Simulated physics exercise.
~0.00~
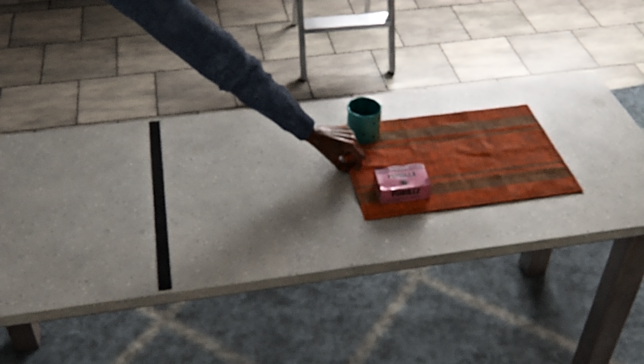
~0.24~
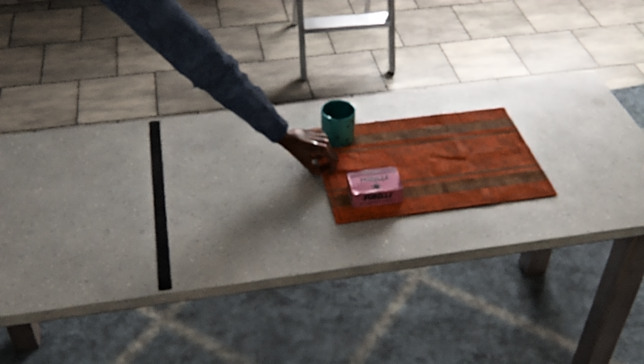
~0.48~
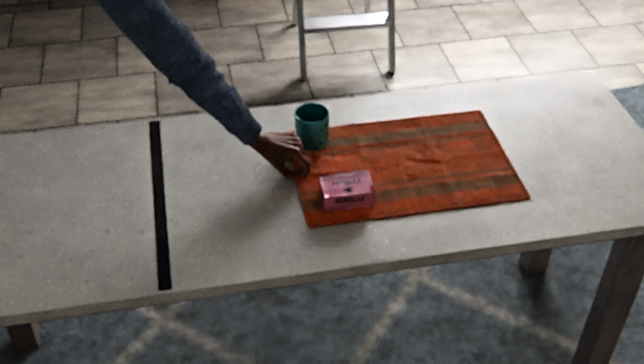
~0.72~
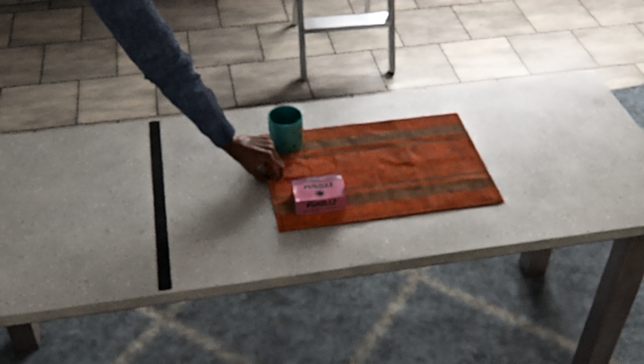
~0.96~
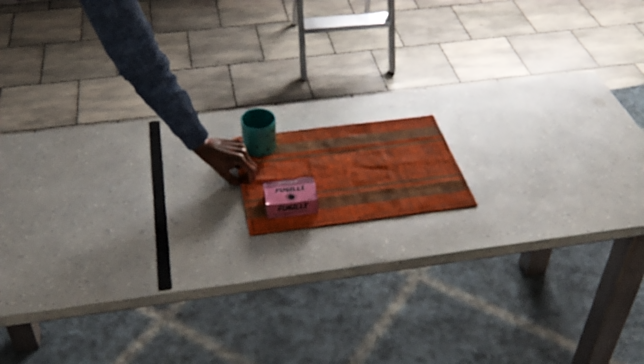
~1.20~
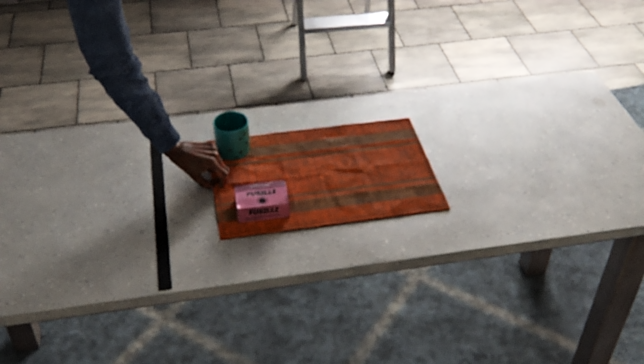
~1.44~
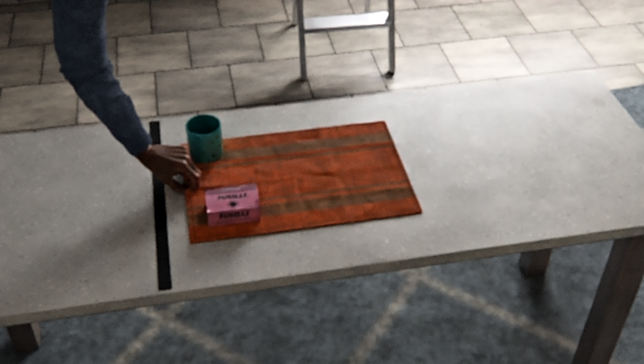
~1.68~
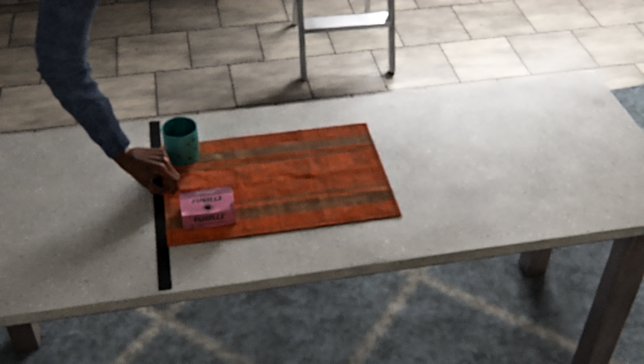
A hand pulls an orange place mat carrying a mug and pink packet left to dark tape.
